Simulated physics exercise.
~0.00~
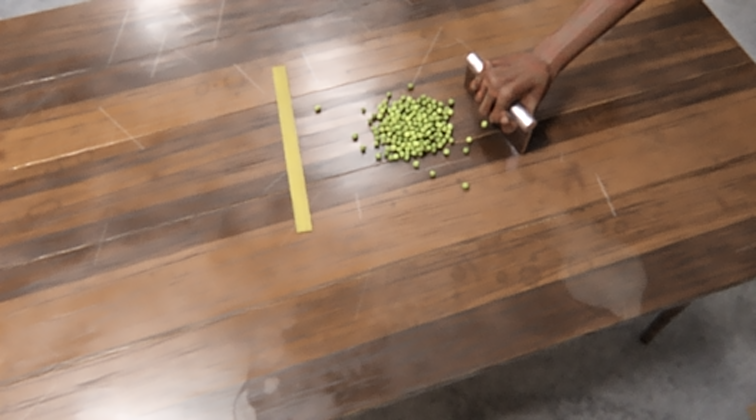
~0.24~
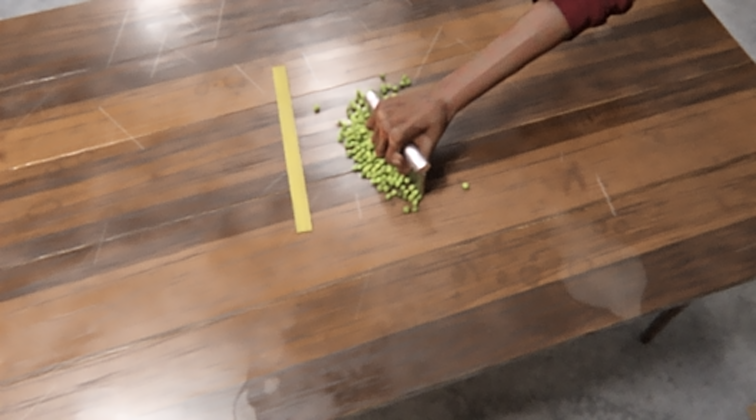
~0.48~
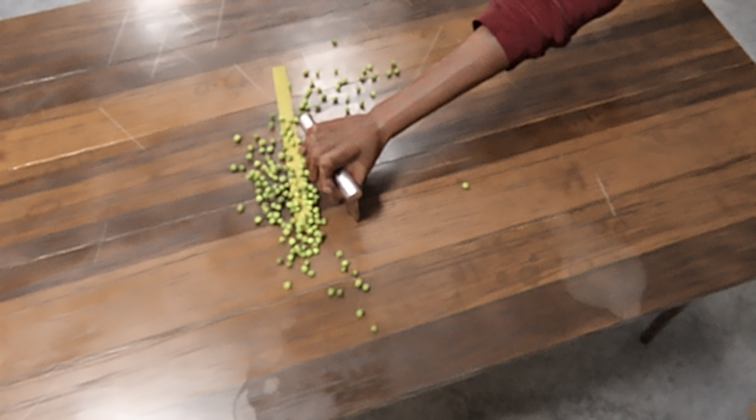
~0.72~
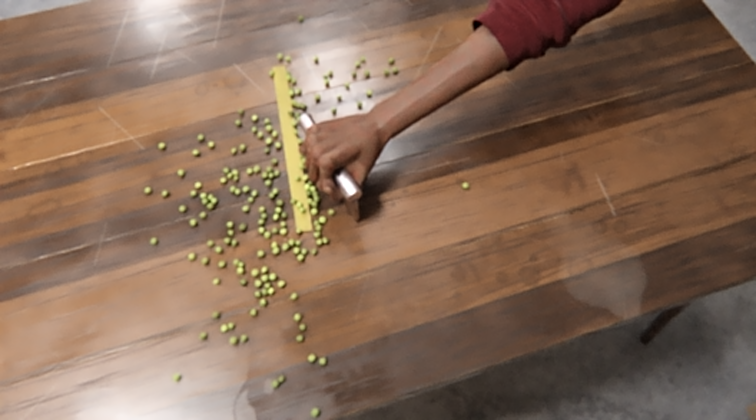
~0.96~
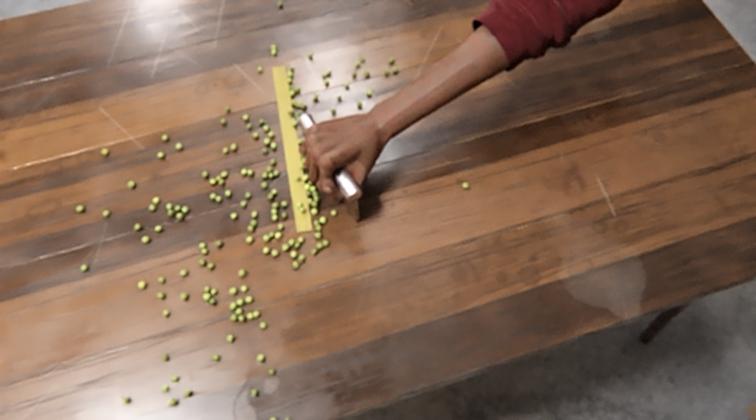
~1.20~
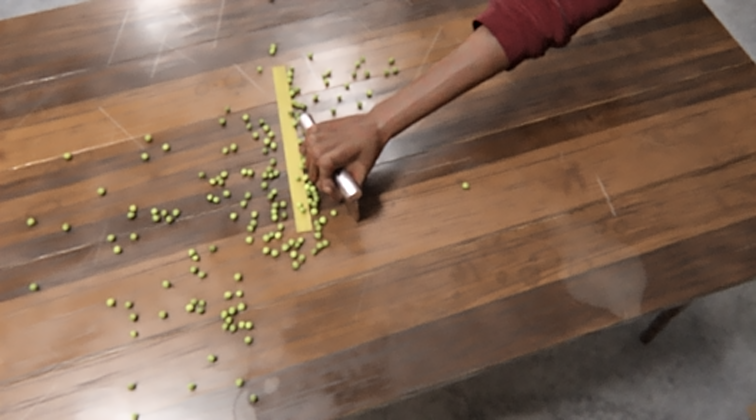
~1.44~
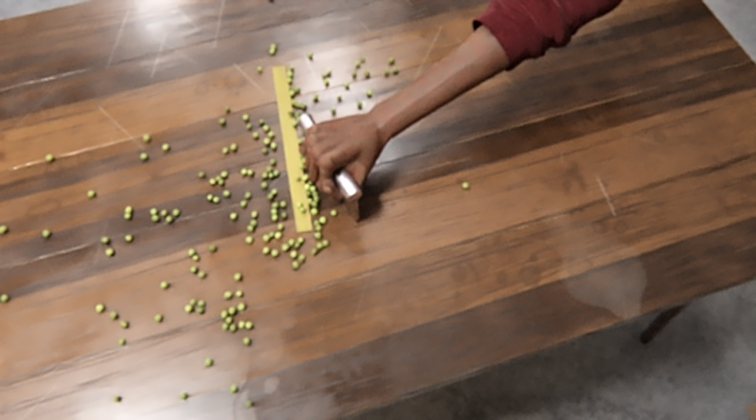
The clip shows a hand sweeping a pile of small green peas leftward across a wooden table with a metal-handled scraper, stopping just short of a yellow strip as peas scatter over and around it, rolling farther left before most settle widely spread, some beside the strip.
